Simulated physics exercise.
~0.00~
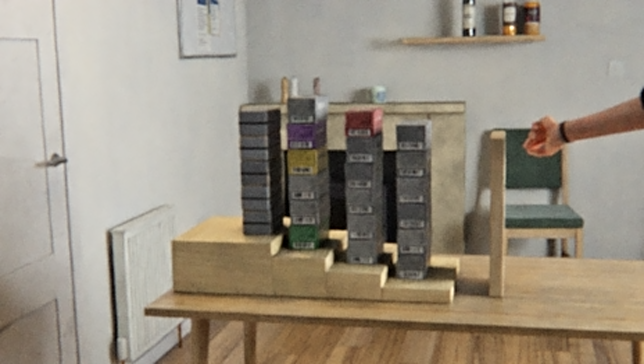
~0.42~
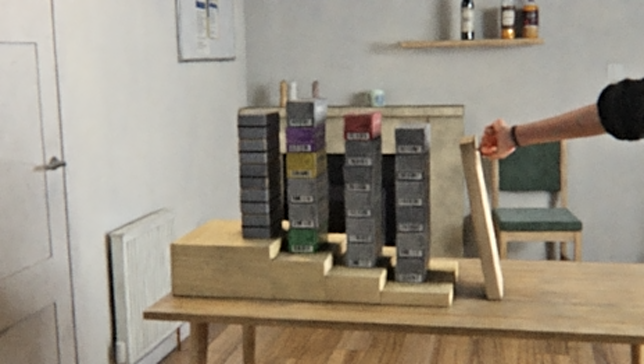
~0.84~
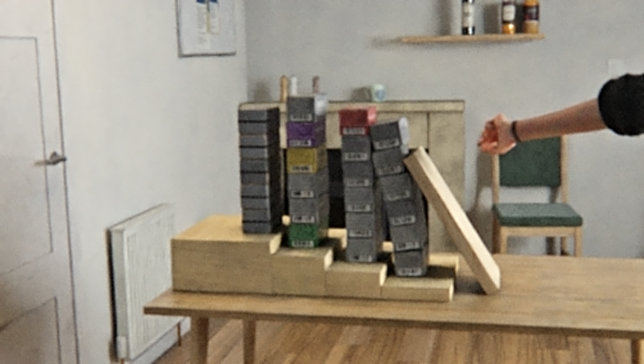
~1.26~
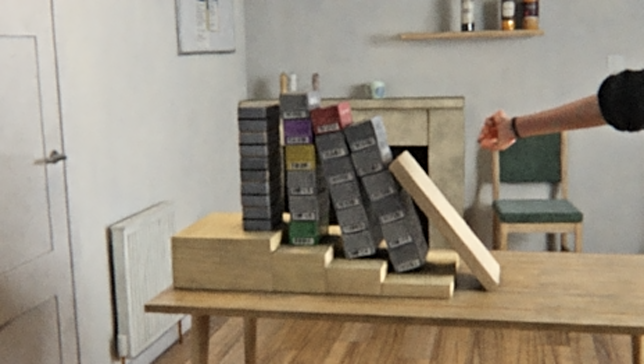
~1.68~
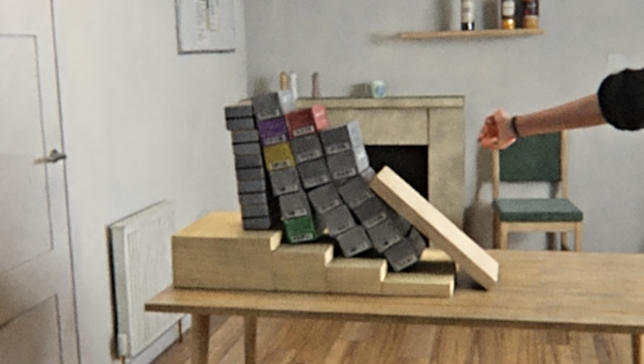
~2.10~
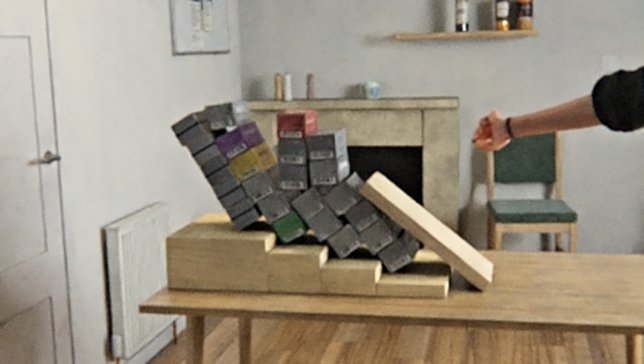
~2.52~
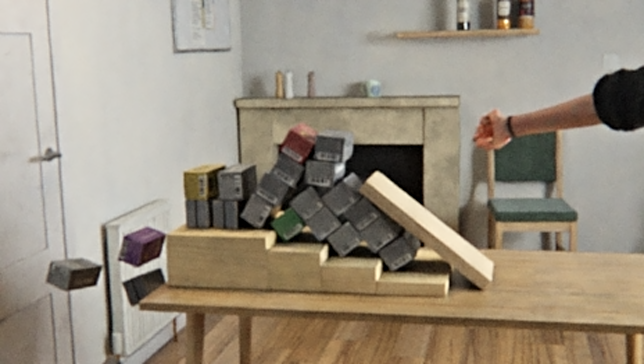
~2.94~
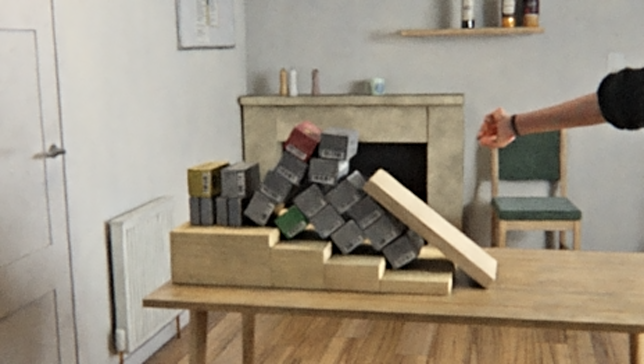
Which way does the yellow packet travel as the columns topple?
The yellow packet moves to the left, ending up at the left side of the highest step.
